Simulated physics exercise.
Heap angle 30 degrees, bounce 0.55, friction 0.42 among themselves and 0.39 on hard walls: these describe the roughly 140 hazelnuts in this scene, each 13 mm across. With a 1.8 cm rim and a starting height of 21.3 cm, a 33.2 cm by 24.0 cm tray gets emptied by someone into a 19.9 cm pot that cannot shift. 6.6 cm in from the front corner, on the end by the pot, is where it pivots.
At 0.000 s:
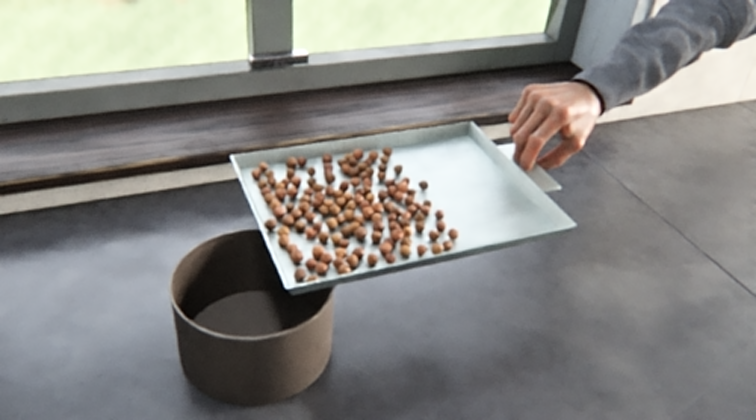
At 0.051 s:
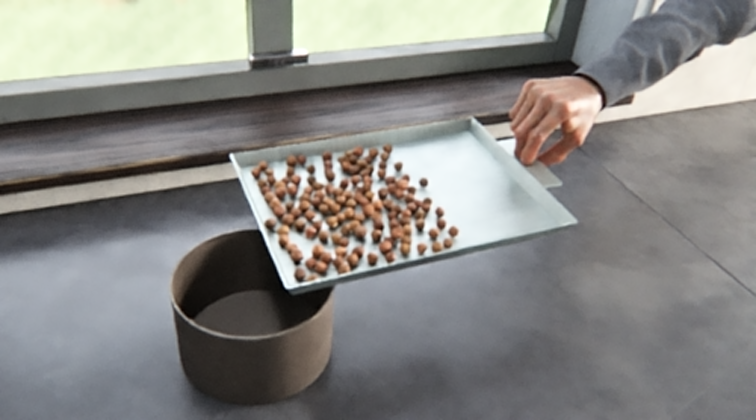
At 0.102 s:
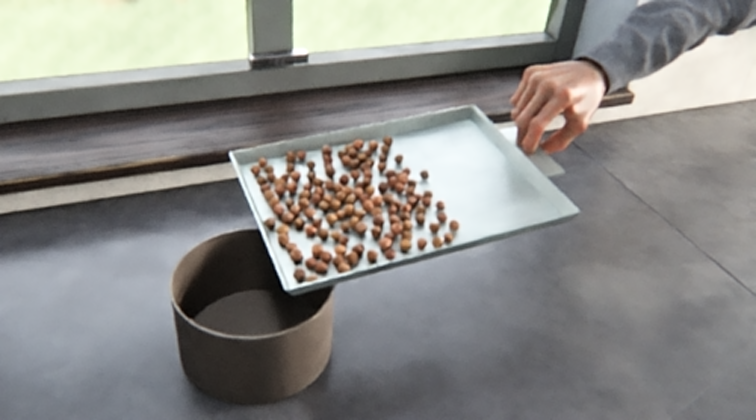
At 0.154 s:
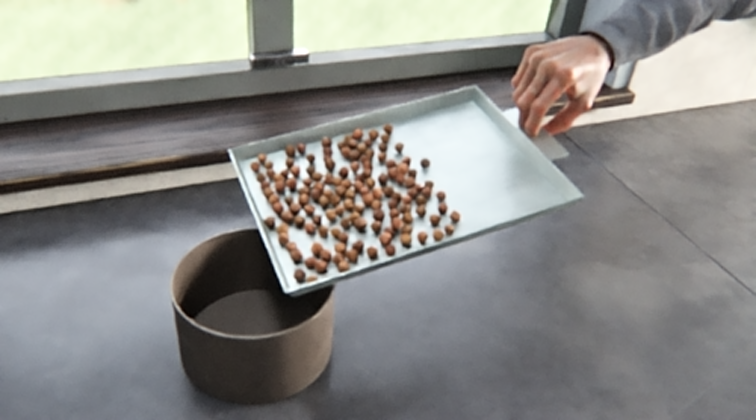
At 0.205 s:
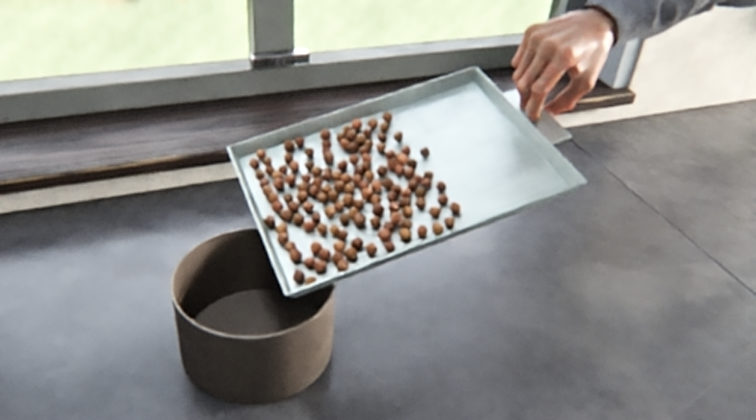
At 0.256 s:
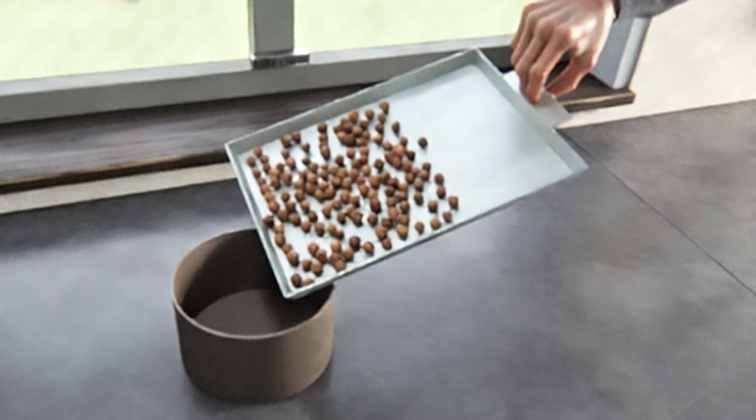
A hand in a grey sleeve lifts the right end of a pale tray of hazelnuts, tilting it gradually toward a dark round pot at lower left, while the nuts stay clustered on the tray's left side.
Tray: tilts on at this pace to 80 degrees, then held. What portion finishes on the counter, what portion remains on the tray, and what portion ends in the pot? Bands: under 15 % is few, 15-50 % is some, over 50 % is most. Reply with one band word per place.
Counter most, tray few, pot some.
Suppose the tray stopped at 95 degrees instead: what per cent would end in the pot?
About 30 in a hundred would end up in the pot.
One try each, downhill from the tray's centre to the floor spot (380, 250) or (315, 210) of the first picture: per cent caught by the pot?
First try: About 0 percent; second try: About 75 percent.
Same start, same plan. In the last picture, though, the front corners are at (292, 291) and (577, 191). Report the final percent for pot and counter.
You'd end with pot at 5 and counter at 95.
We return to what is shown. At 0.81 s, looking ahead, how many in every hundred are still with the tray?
Some 70 per cent of the load.
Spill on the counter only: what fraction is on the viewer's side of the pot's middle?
Some 100 per cent.
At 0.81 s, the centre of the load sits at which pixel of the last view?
I'd put it close to (266, 257).
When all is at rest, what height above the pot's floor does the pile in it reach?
Top level: Approx. 1.5 cm.
After 0.59 s, tilt 49 degrees; the tray holds 100 %, the pot 0 %.
Then, at 0.81 s, tilt 69 degrees; the tray holds 70 %, the pot 0 %.
Then, at 1.14 s, tilt 80 degrees; the tray holds 5 %, the pot 25 %.
At rest (2.2 s), counter 70 %, tray 0 %, pot 30 %.
